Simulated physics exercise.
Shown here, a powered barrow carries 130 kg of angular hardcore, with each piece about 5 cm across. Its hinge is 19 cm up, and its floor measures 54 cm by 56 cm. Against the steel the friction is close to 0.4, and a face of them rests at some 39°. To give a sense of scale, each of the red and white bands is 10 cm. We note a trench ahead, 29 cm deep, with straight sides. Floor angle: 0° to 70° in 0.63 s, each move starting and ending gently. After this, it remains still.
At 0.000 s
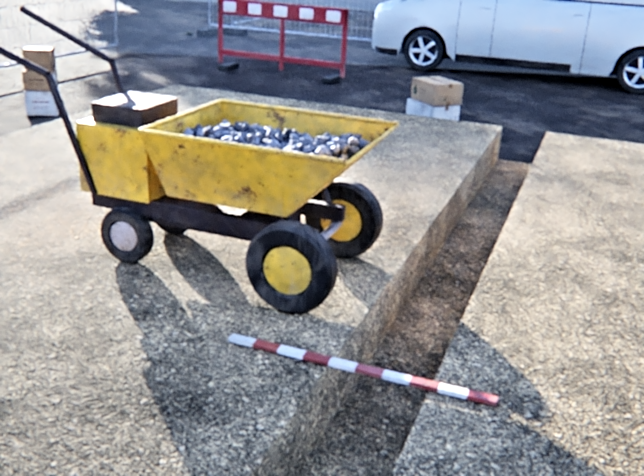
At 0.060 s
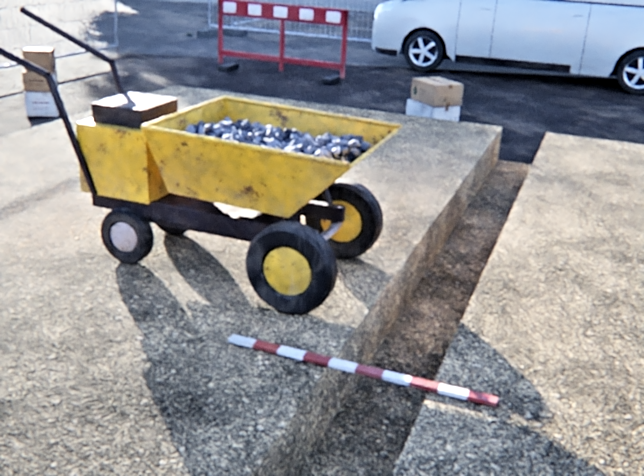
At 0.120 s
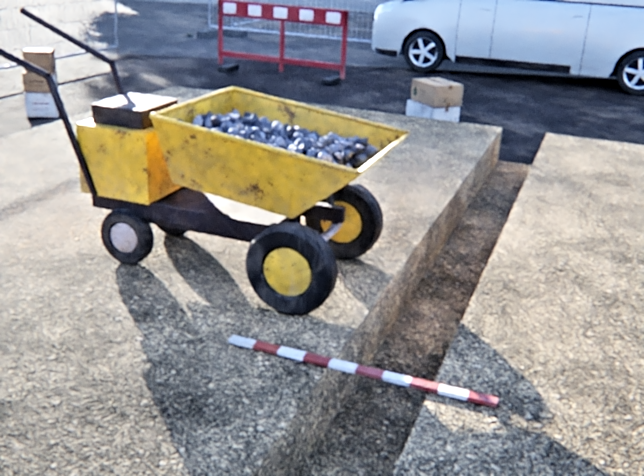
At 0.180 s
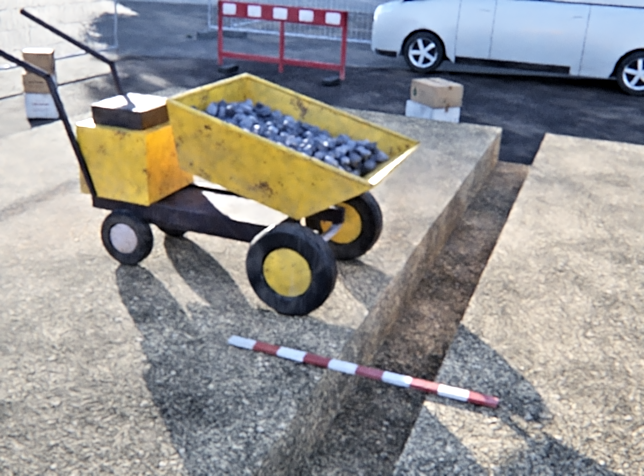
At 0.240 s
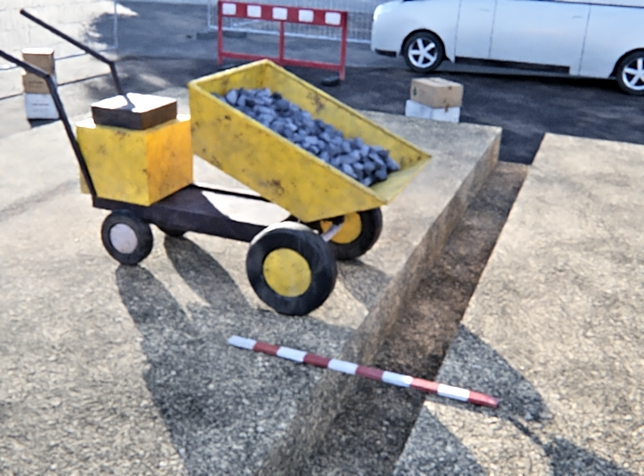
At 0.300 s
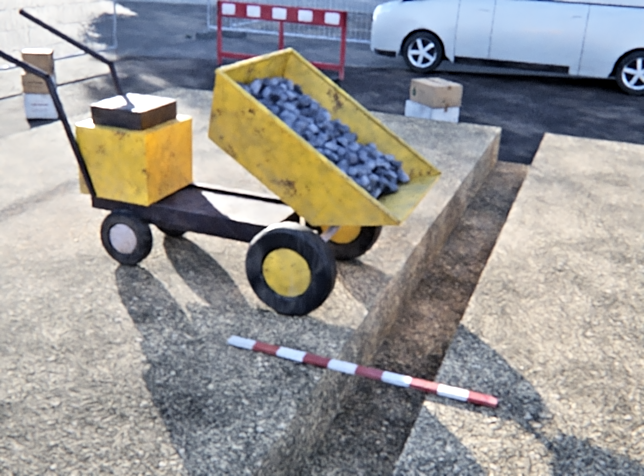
A yellow barrow with black wheels and handles, loaded with grey stones, stands on a sunlit rough concrete slab, seen from slightly above and to one side. A straight trench runs to its right, a red-and-white striped pole lies in front, and a red-and-white barrier and white vehicle stand behind. The tray tilts steadily steeper, its left end rising and the stones shifting rightward, while the camera stays still.
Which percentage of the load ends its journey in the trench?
Roughly 47 per cent.
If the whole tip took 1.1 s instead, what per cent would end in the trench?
With that timing, about 60 per cent.
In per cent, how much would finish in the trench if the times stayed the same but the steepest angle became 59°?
I'd guess some 25 in a hundred.
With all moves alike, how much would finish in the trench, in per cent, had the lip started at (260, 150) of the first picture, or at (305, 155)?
Roughly 85 in a hundred from the first, 80 in a hundred from the second.
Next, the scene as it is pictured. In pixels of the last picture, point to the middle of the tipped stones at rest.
Around (477, 312).
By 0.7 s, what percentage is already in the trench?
Close to 10 per cent has got there by then.
After 0.5 s the floor is at 59°; 100 % in the tray; the foremost stones are at (412, 245).
After 0.7 s the floor is at 70°; 79 % in the tray, 9 % in the trench, 12 % past the trench; the foremost stones are at (495, 330).
After 1.1 s the floor is at 70°; 19 % in the tray, 27 % in the trench, 54 % past the trench; the foremost stones are past the picture's edge.
After 3.0 s the floor is at 70°; 0 % in the tray, 47 % in the trench, 53 % past the trench; the foremost stones are past the picture's edge.
